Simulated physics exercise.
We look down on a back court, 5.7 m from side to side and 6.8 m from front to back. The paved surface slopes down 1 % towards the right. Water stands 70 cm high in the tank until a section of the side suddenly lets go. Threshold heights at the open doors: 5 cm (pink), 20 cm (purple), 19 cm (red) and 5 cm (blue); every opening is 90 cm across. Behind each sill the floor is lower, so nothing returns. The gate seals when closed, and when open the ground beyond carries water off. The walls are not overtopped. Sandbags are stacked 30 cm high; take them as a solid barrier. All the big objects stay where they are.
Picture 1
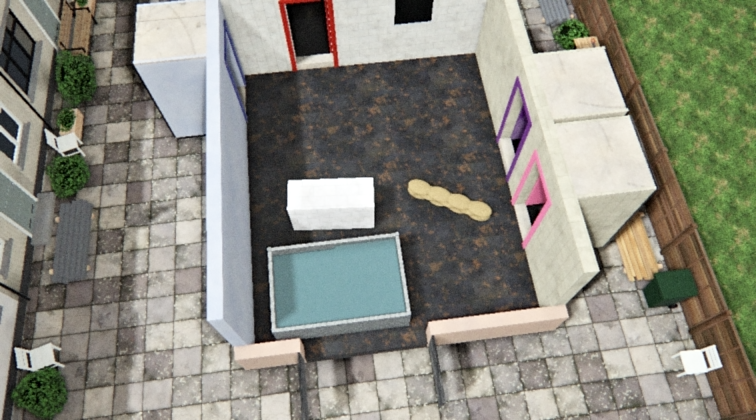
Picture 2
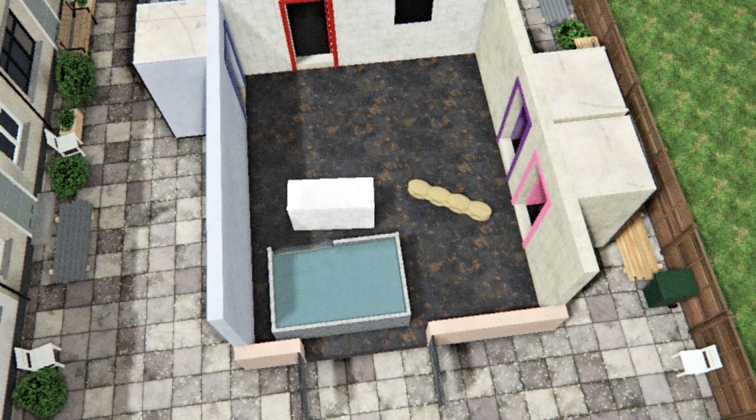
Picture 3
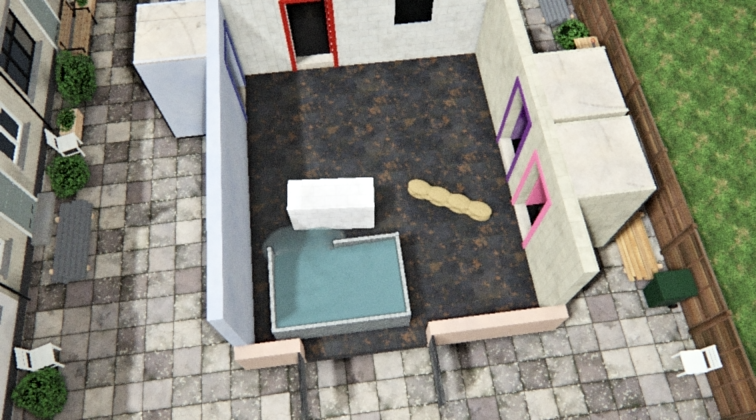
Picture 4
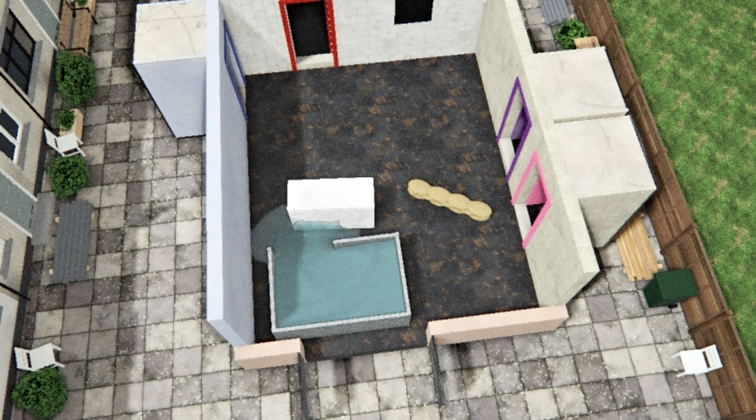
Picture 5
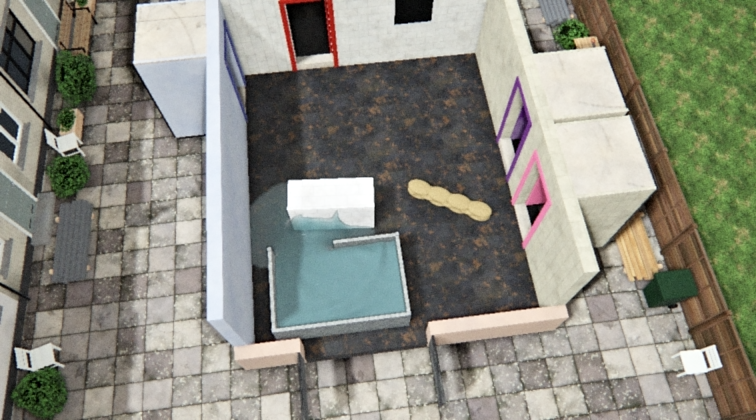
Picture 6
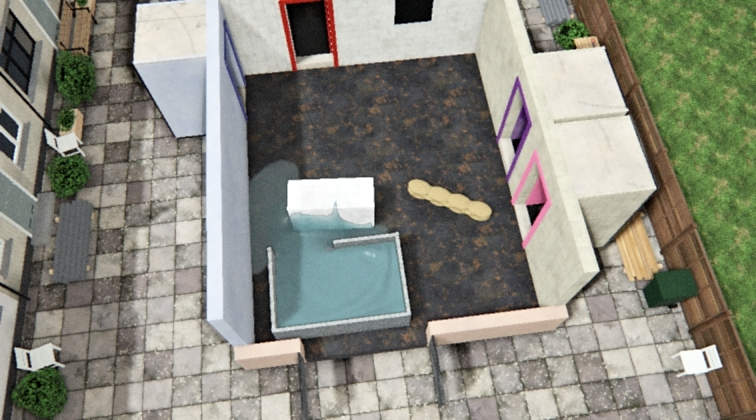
A tank of still, blue-green water in a walled court opened along its far side, and water poured out, spreading around the white block behind it and along the left wall over the dark floor.
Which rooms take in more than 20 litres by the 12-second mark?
The water let in: At the pink door it passes the limit; at the purple door it keeps below the limit; at the red door it stays under the limit; at the blue door it goes over the limit.
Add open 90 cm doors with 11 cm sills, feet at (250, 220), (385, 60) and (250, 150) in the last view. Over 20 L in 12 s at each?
In that order: Above, under, below.
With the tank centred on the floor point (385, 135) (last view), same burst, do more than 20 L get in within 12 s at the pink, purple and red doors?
Against that limit: Pink over, purple below, red above.
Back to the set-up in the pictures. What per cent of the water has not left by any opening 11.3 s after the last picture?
Some 84 per cent remains.
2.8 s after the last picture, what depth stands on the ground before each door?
In cm: Pink 9, purple 0, red 19, blue 10.
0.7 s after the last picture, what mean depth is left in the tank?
About 45 cm.
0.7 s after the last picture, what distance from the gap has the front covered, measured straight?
About 4.6 m.
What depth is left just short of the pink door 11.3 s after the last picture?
About 11.5 cm.
Then, 0.7 s after the last picture water covers 20 % of the floor and is deepest (50 cm) near (311, 235); pink door not reached, purple door not reached, red door not reached, blue door 4 cm at the sill, 0 L in.
Then, 1.5 s after the last picture water covers 35 % of the floor and is deepest (40 cm) near (311, 235); pink door 5 cm at the sill, 0 L in, purple door not reached, red door 6 cm at the sill, 0 L in, blue door 6 cm at the sill, 0 L in.
Then, 2.8 s after the last picture water covers 55 % of the floor and is deepest (26 cm) near (311, 235); pink door 9 cm at the sill, 25 L in, purple door not reached, red door 19 cm at the sill, 4 L in, blue door 10 cm at the sill, 7 L in.
Then, 6.3 s after the last picture water covers 90 % of the floor and is deepest (15 cm) near (475, 67); pink door 9 cm at the sill, 58 L in, purple door 7 cm at the sill, 0 L in, red door 9 cm at the sill, 5 L in, blue door 7 cm at the sill, 54 L in.
Then, 11.3 s after the last picture water covers 95 % of the floor and is deepest (12 cm) near (520, 250); pink door 11 cm at the sill, 133 L in, purple door 11 cm at the sill, 0 L in, red door 5 cm at the sill, 5 L in, blue door 4 cm at the sill, 67 L in.
